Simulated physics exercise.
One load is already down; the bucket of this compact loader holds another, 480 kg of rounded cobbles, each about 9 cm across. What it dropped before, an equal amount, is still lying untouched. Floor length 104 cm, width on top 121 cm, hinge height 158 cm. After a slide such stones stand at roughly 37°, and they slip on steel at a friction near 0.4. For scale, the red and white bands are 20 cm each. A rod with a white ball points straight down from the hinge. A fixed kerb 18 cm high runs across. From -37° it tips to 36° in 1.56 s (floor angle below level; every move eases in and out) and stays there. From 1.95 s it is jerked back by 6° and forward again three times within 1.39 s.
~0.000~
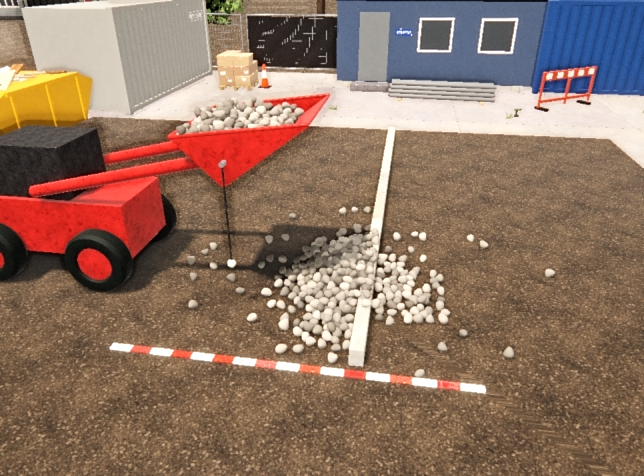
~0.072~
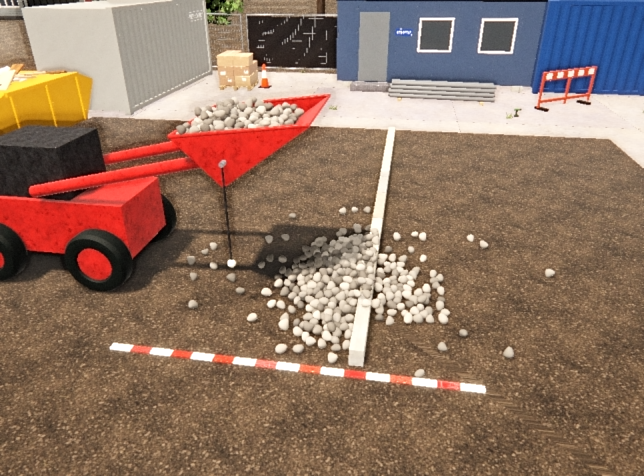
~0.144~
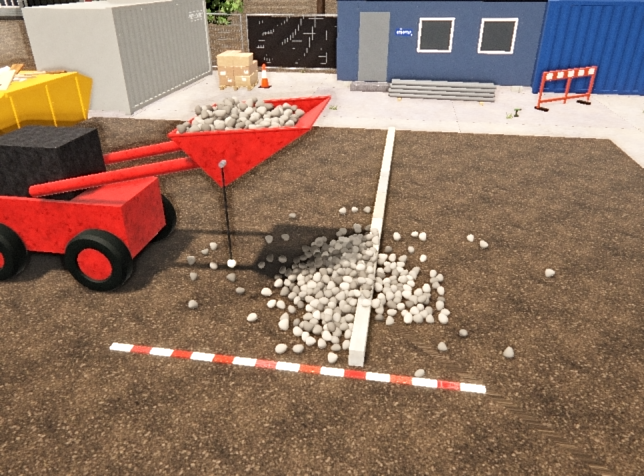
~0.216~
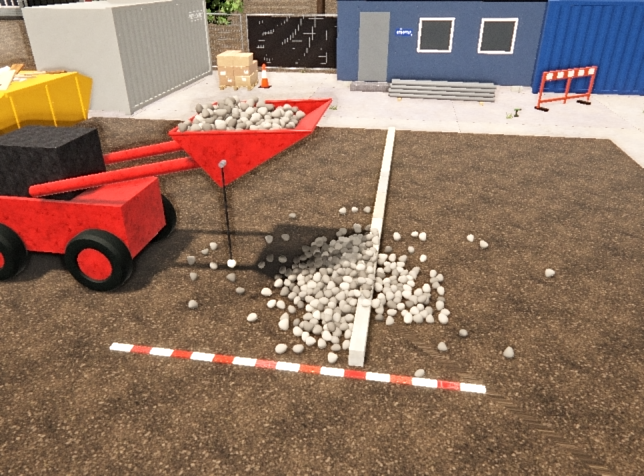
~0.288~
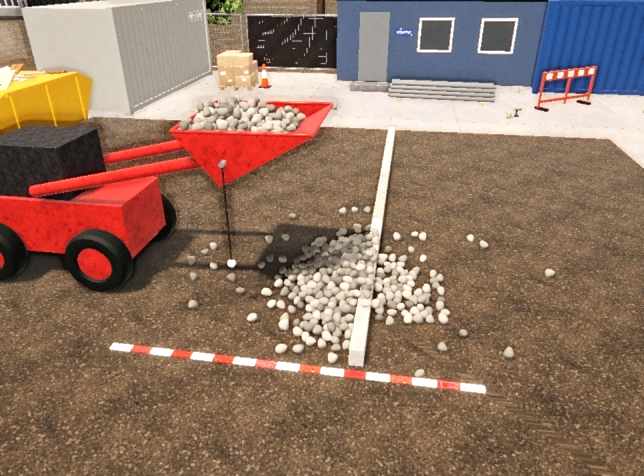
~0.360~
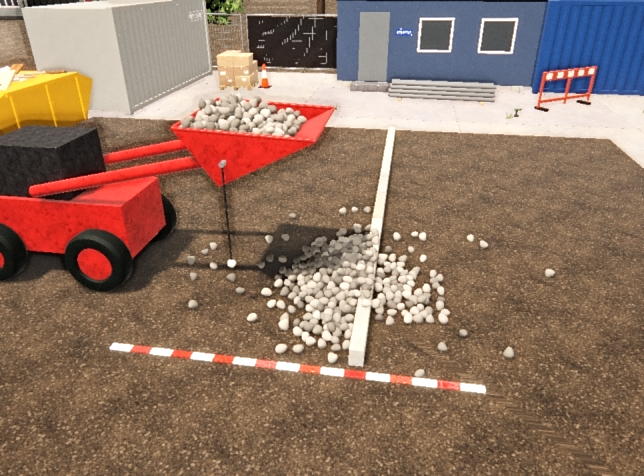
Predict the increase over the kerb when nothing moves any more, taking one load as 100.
Roughly 42 per cent of a load more.
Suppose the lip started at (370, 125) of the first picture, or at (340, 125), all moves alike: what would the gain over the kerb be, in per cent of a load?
First some 100, then 80 per cent.
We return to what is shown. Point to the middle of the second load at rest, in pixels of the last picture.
Near (355, 270).
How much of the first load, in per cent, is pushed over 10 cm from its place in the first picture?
About 10 per cent.
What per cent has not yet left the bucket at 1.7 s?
Roughly 60 per cent is still inside.
After 1.2 s the floor is at 25°; in per cent of one load, 100 in the bucket, 83 on this side of the kerb, 19 over the kerb; the foremost stones are at (476, 291).
After 1.7 s the floor is at 36°; in per cent of one load, 58 in the bucket, 125 on this side of the kerb, 19 over the kerb; the foremost stones are at (476, 291).
After 3.8 s the floor is at 36°; in per cent of one load, 0 in the bucket, 140 on this side of the kerb, 61 over the kerb; the foremost stones are at (522, 311).
After 6.5 s the floor is at 36°; in per cent of one load, 0 in the bucket, 140 on this side of the kerb, 61 over the kerb; the foremost stones are at (522, 311). Net gain over the kerb, 42.
